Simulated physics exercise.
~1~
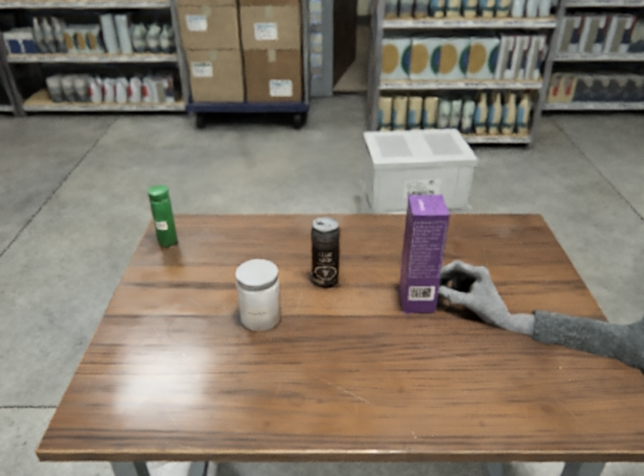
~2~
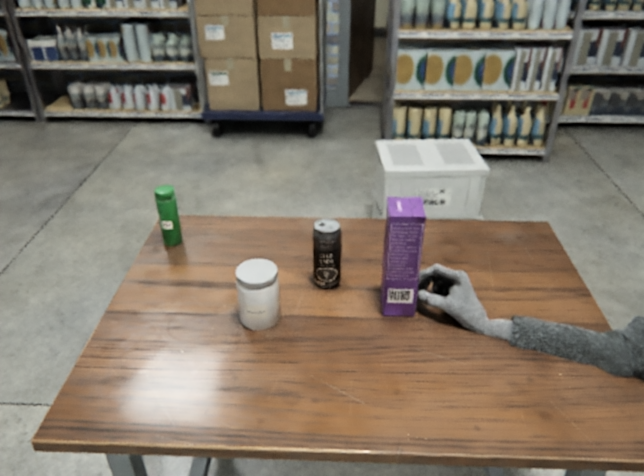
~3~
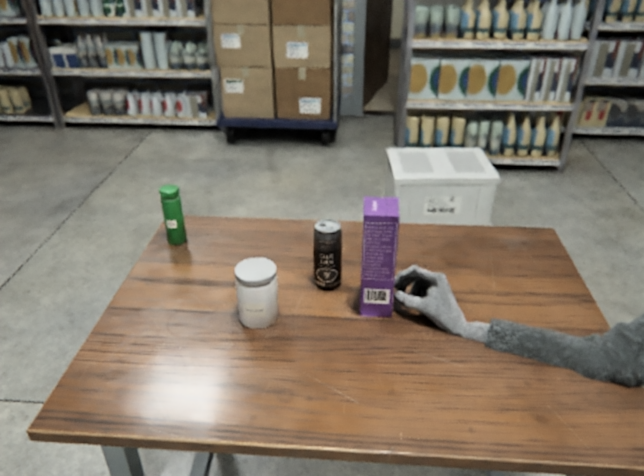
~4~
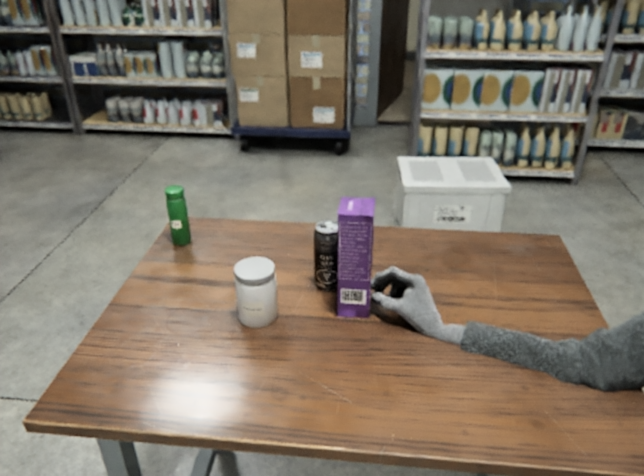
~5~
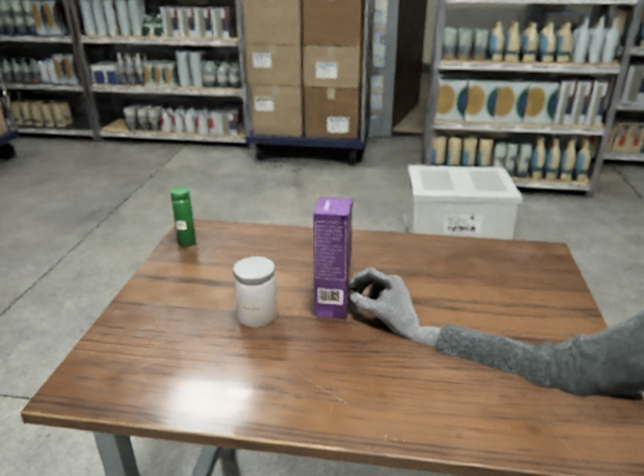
In the video, a gray hand slowly pushes an upright purple carton leftward across a wooden table holding a black can, a white jar and a green shaker, until the carton, still standing, hides the can from view beside the jar.
